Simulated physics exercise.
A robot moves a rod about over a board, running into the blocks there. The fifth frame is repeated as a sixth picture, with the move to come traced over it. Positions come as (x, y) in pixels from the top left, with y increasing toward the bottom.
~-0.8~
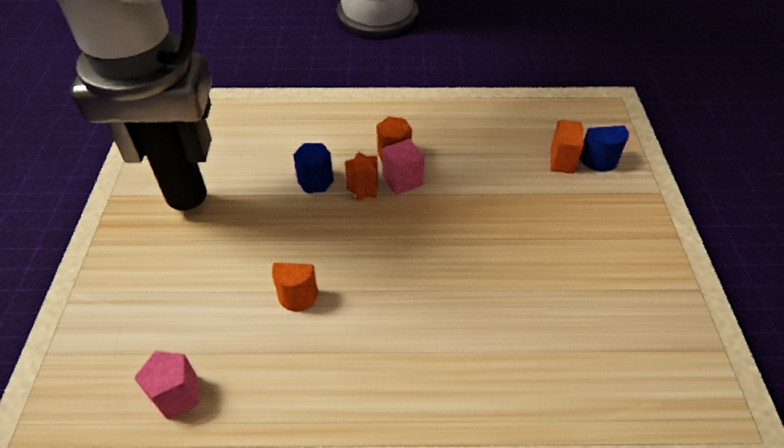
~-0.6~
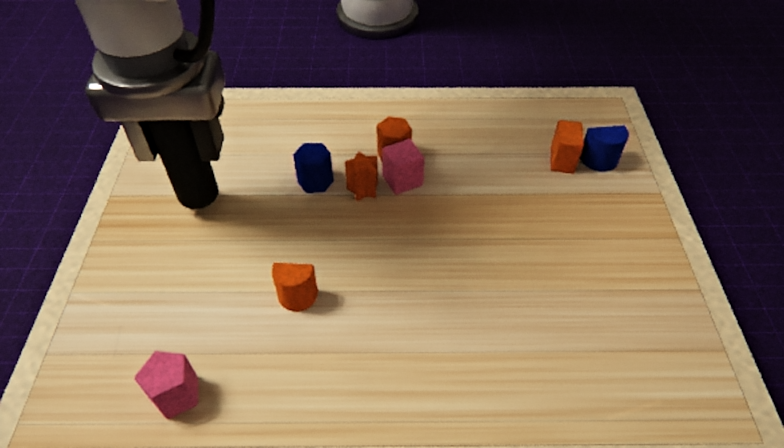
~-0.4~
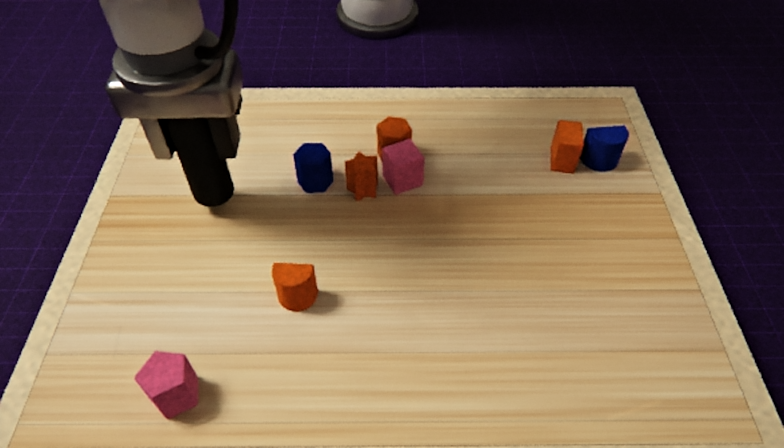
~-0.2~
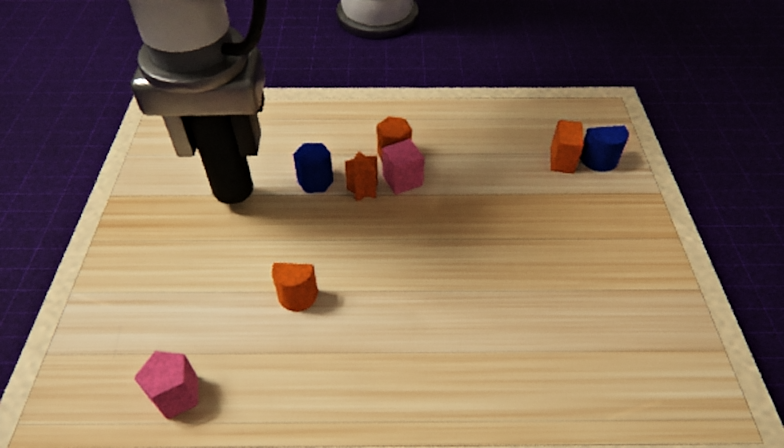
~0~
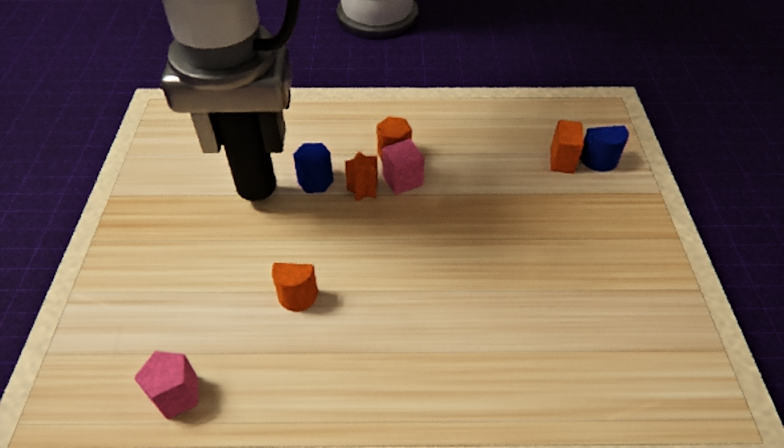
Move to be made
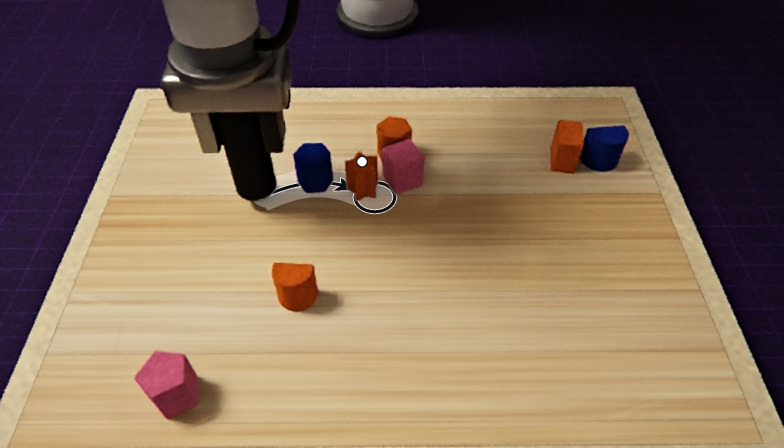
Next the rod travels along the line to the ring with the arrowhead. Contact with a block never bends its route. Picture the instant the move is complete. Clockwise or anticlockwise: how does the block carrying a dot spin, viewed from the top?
Top view: Clockwise.
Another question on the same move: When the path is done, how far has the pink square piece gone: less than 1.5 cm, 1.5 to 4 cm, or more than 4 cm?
Overall it shifts between 1.5 and 4 cm.
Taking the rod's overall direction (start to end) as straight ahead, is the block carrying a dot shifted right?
That would be a yes.
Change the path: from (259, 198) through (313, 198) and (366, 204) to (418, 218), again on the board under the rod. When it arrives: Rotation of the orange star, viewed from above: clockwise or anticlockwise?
From the top: Counterclockwise.
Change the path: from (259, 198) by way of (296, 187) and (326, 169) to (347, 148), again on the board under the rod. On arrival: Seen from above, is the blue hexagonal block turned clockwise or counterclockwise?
It swings round clockwise.
Drawn move, from (259, 198) via (298, 185) and (339, 184), ending at (375, 197); the dot is on the orange star.
The first path, step by step. One third of the way, rod (297, 175); blue hexagonal block (331, 150).
Two thirds of the way, rod (338, 174); blue hexagonal block (368, 143); orange star (375, 164), turned 35° clockwise.
At the end, rod (375, 187); blue hexagonal block (379, 141), turned 30° anticlockwise; orange star (407, 175), turned 45° clockwise; orange hexagonal block (399, 122); pink square piece (423, 152), turned 15° anticlockwise.
